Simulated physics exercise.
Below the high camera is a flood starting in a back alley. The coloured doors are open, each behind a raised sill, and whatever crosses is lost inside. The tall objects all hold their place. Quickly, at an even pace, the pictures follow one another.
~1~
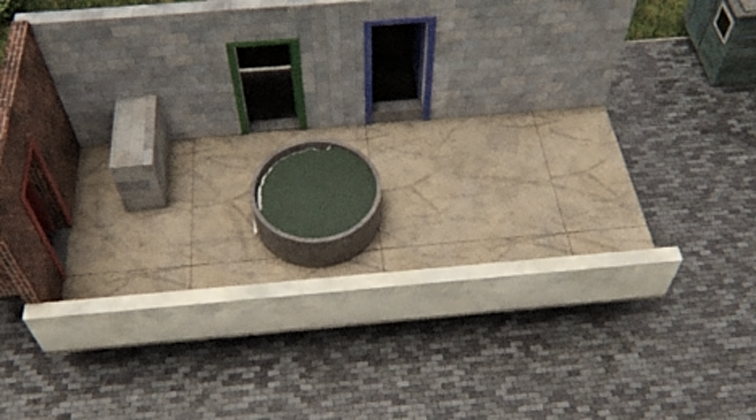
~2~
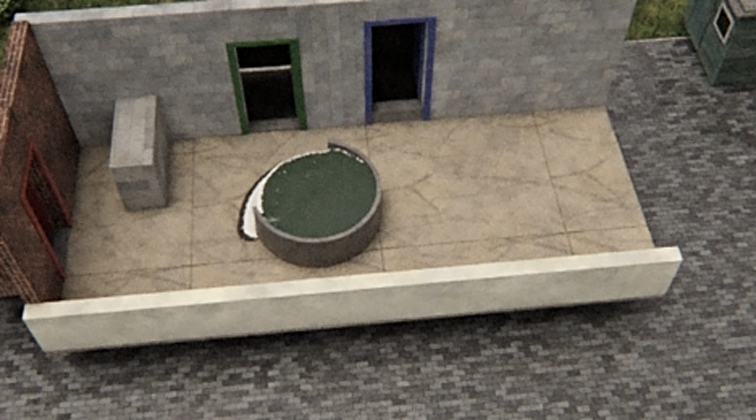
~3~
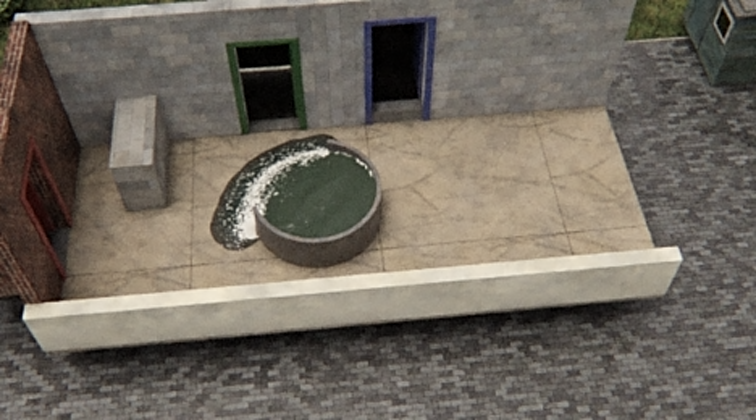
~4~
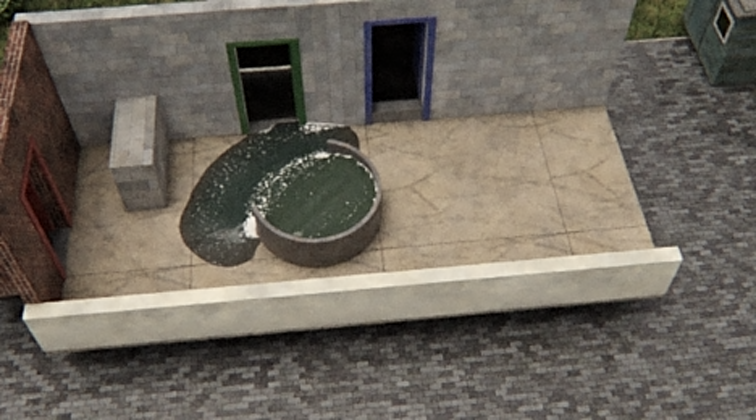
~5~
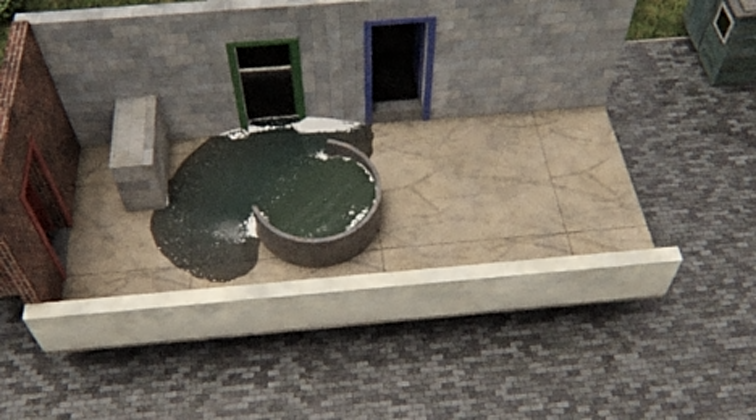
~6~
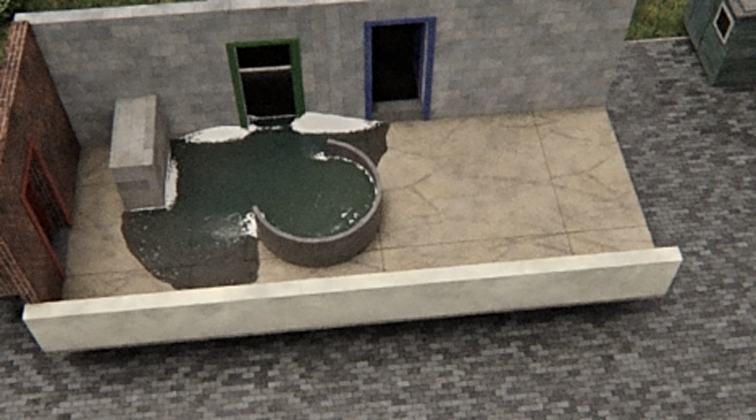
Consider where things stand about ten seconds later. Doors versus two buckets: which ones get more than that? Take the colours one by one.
The blue door gets no more, the green door gets more, the red door gets more.
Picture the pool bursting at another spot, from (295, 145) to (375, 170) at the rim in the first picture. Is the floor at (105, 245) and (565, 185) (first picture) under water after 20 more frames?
Respectively, left dry and inundated.
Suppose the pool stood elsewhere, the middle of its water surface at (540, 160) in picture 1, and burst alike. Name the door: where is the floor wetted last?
The red door comes last.
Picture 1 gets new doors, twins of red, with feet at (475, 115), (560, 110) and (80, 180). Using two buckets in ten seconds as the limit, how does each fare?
Going door by door: The first remains below the limit, the second remains below the limit, the third runs past the limit.
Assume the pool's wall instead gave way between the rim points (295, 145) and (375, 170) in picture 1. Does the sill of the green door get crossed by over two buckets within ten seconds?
In that case green ends up above.
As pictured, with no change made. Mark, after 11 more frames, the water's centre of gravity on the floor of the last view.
My reading is close to (251, 193).
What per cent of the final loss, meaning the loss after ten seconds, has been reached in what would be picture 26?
Estimated share: Close to 65 %.
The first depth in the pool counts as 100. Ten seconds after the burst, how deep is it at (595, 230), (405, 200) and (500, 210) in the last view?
Estimated readings in sequence: 4, 2, 4 percent.
A moment on, water covers 30 % of the floor; the blue door wet at the sill, nothing in, the green door far over two buckets in, the red door under two buckets in.
Next, water covers 40 % of the floor; the blue door wet at the sill, nothing in, the green door far over two buckets in, the red door over two buckets in.
Then, water covers 40 % of the floor; the blue door wet at the sill, nothing in, the green door far over two buckets in, the red door over two buckets in.
Later, water covers 80 % of the floor; the blue door wet at the sill, nothing in, the green door far over two buckets in, the red door far over two buckets in.
In the end, water covers 90 % of the floor; the blue door wet at the sill, nothing in, the green door far over two buckets in, the red door far over two buckets in.
